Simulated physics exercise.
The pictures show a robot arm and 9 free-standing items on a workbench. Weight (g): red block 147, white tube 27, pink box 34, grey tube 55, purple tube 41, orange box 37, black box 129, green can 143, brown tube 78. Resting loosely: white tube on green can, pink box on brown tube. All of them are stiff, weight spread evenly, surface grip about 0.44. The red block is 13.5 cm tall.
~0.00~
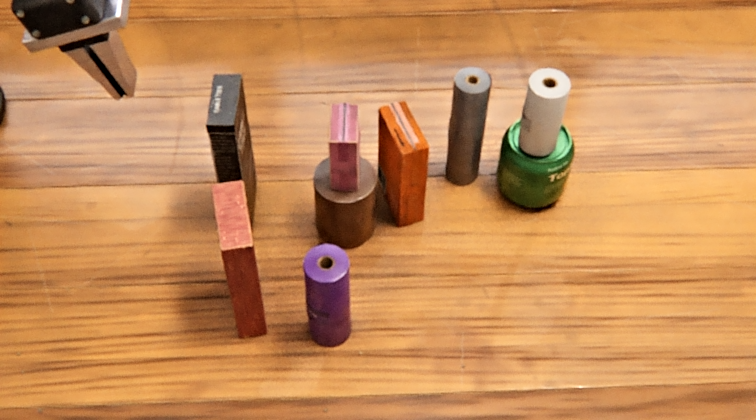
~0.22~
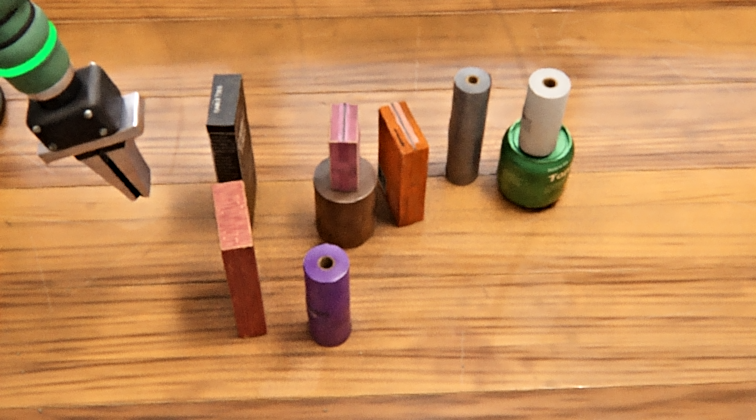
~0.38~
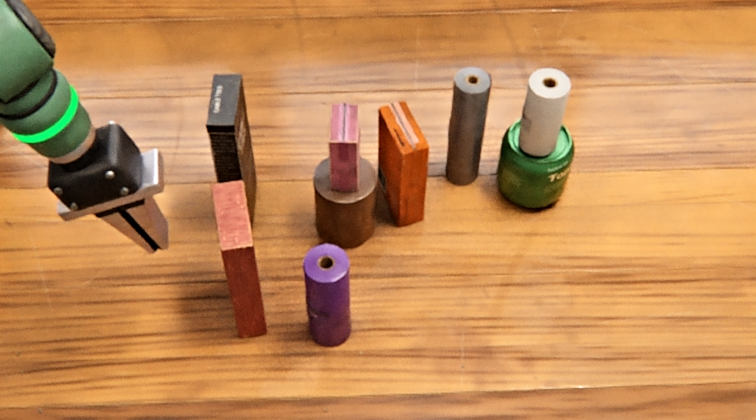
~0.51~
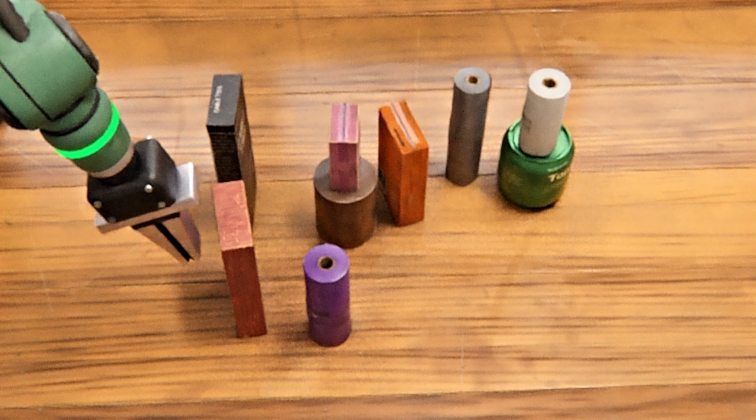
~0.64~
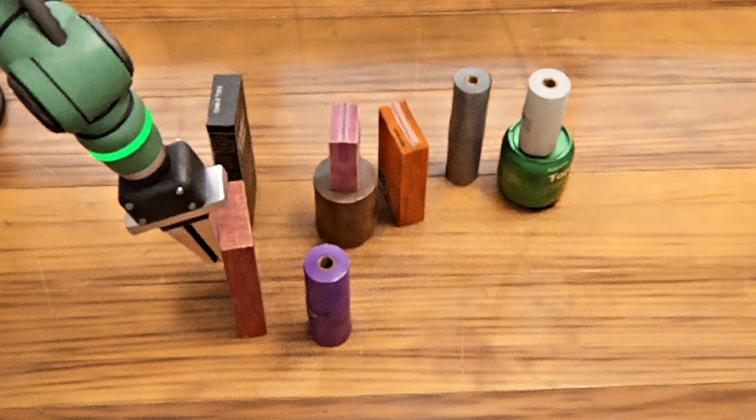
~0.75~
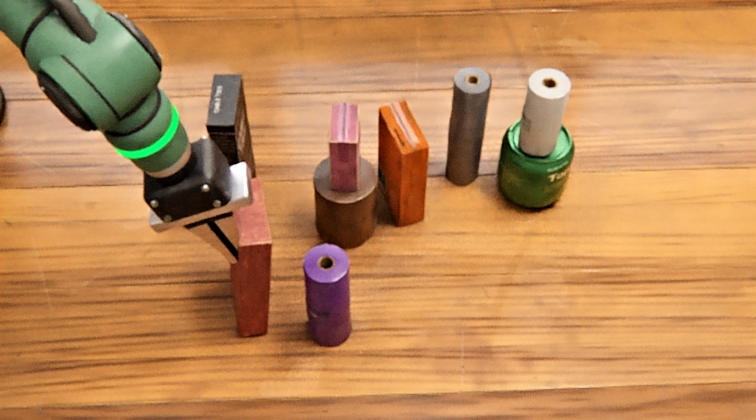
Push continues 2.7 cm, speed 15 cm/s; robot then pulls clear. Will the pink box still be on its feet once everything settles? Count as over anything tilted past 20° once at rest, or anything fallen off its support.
Yes.
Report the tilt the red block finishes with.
Close to 90 degrees off vertical in the end.
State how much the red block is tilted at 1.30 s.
At that moment it is near 90° away from upright.
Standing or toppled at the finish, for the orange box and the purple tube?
When things settle, the orange box remains on its feet, and the purple tube gets knocked flat.
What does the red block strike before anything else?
The first contact is with the purple tube.
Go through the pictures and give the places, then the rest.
In the first frame, fingers at (114, 57); red block (241, 263) upright; pink box (345, 148).
In the second frame, fingers at (128, 160); red block (241, 263) upright; white tube (543, 113), grey tube (467, 129).
In the third frame, fingers at (147, 215); red block (241, 263) upright; purple tube (328, 298), orange box (402, 166).
In the fourth frame, fingers at (181, 226); red block (241, 263) upright; black box (234, 157), green can (535, 163).
In the fifth frame, fingers at (209, 228); red block (241, 263) upright; brown tube (345, 201).
In the sixth frame, fingers at (231, 226); red block (250, 261) leaning 6°; pink box (345, 148).
After 1.00 s, purple tube and red block touch at 0.90 s; leaning red block 29°, purple tube 12°.
After 1.30 s, leaning purple tube 90°, red block 90°.
After 1.75 s, leaning purple tube 90°, red block 90°.
At rest, past 20° or fallen, red block and purple tube. Standing, black box, brown tube, orange box, grey tube, green can, white tube and pink box.
